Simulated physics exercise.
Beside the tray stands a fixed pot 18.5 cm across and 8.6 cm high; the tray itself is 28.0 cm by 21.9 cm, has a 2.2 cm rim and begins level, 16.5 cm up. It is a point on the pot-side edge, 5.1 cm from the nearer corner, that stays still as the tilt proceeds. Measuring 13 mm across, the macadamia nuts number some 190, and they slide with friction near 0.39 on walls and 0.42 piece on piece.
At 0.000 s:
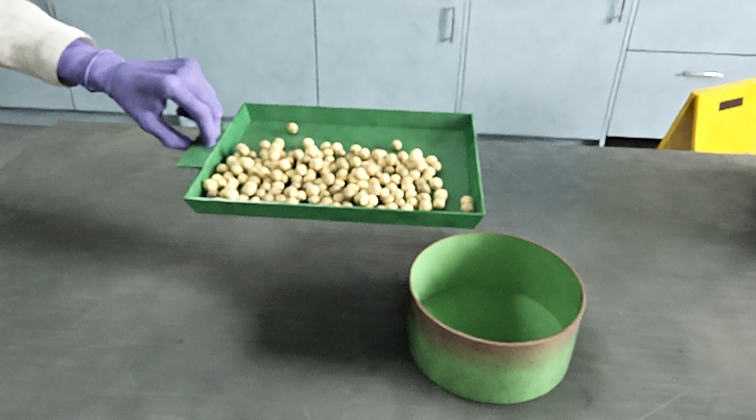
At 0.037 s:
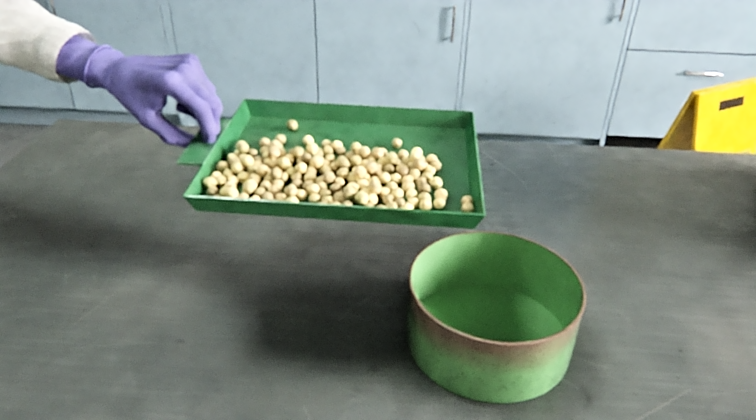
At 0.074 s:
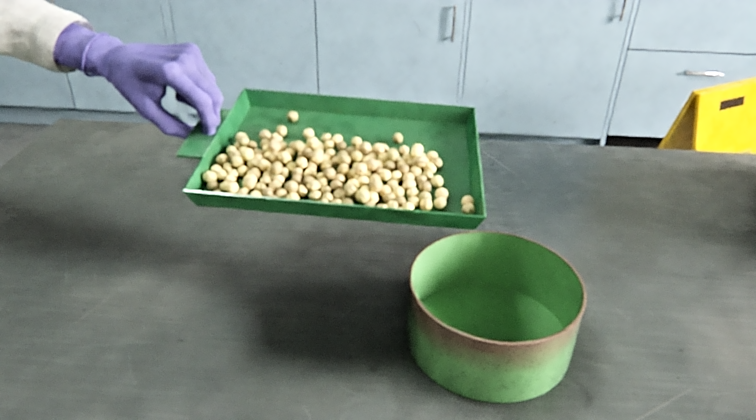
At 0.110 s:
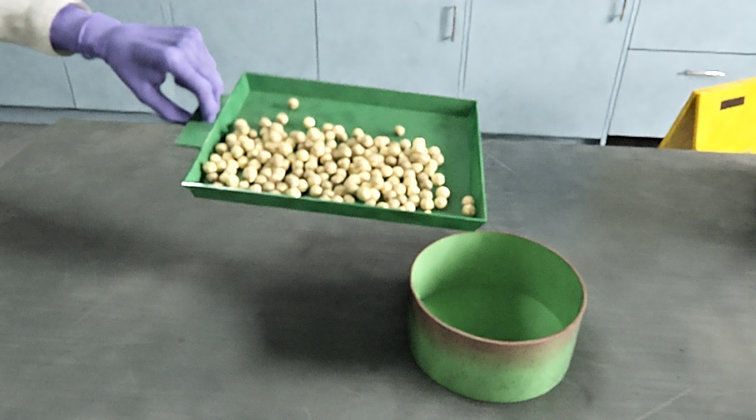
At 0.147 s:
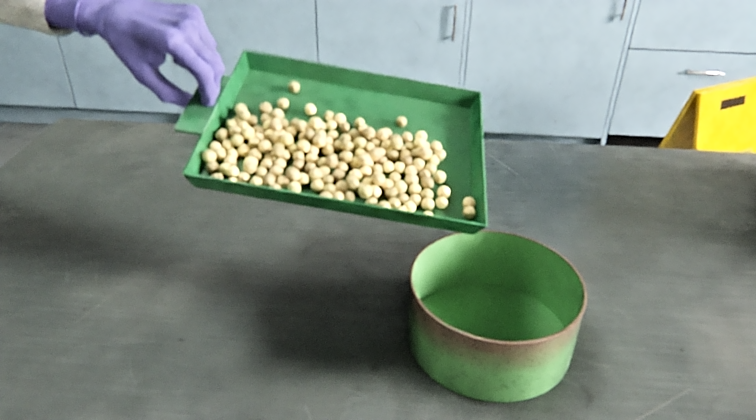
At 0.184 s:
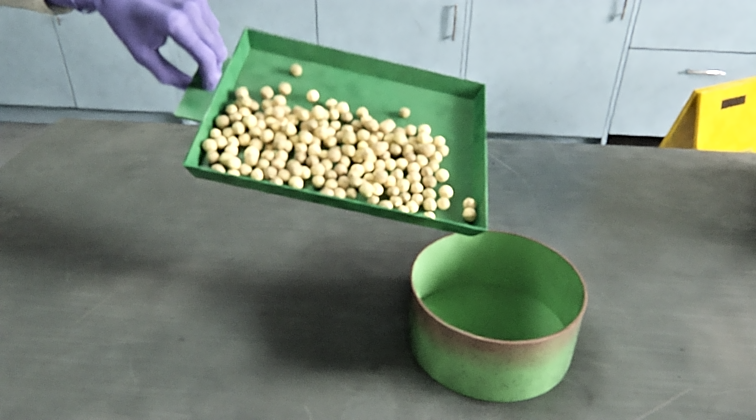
In the video, a purple-gloved hand holds a green tray of round, pale nuts above a dark table beside a green round pot, then raises the tray's left side, tilting it gradually down toward the right front corner.
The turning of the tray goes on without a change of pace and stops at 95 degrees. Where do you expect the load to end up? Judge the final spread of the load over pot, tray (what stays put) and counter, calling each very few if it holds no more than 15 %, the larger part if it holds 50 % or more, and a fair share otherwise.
Final spread - pot: The larger part, tray: Very few, counter: A fair share.
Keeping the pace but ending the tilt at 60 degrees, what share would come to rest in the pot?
In that case some 60 per cent.
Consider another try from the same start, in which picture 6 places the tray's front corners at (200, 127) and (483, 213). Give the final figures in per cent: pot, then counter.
You'd end with pot at 70 and counter at 30.
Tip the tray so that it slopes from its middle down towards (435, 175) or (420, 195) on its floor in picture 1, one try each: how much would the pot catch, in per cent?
About 60 and 90 per cent.
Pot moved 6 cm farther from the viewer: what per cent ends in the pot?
Around 25 per cent.
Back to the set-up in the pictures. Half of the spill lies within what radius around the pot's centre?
Distance: Some 24 cm.
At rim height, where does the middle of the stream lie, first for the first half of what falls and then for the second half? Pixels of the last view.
Earlier half close to (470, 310), later half at (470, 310) in pixels.
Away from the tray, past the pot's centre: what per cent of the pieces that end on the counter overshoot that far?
Share: Around 40 %.
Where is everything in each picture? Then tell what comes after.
The first picture shows tray tilt 0 degrees, front corners at (193, 194) and (476, 210); middle of the pieces at (330, 179); pot at (496, 281).
The second picture shows tray tilt 1 degrees, front corners at (194, 192) and (476, 210); middle of the pieces at (330, 177).
The third picture shows tray tilt 4 degrees, front corners at (193, 187) and (477, 212), lowest corner right front; middle of the pieces at (331, 173).
The fourth picture shows tray tilt 8 degrees, front corners at (193, 179) and (478, 215), lowest corner right front; middle of the pieces at (331, 167).
The fifth picture shows tray tilt 13 degrees, front corners at (193, 169) and (479, 219), lowest corner right front; middle of the pieces at (333, 159).
The sixth picture shows tray tilt 19 degrees, front corners at (194, 160) and (479, 222), lowest corner right front; middle of the pieces at (335, 152); pot at (497, 280). The tray's pace is about 155 degrees a second.
After 0.43 s, tilt 57 degrees; the tray holds 100 %, the pot 0 %.
After 0.60 s, tilt 83 degrees; the tray holds 75 %, the pot 10 %.
Then, at 0.89 s, tilt 95 degrees; the tray holds 0 %, the pot 80 %.
At rest (1.6 s), pot 80 %, tray 0 %, counter 20 %.
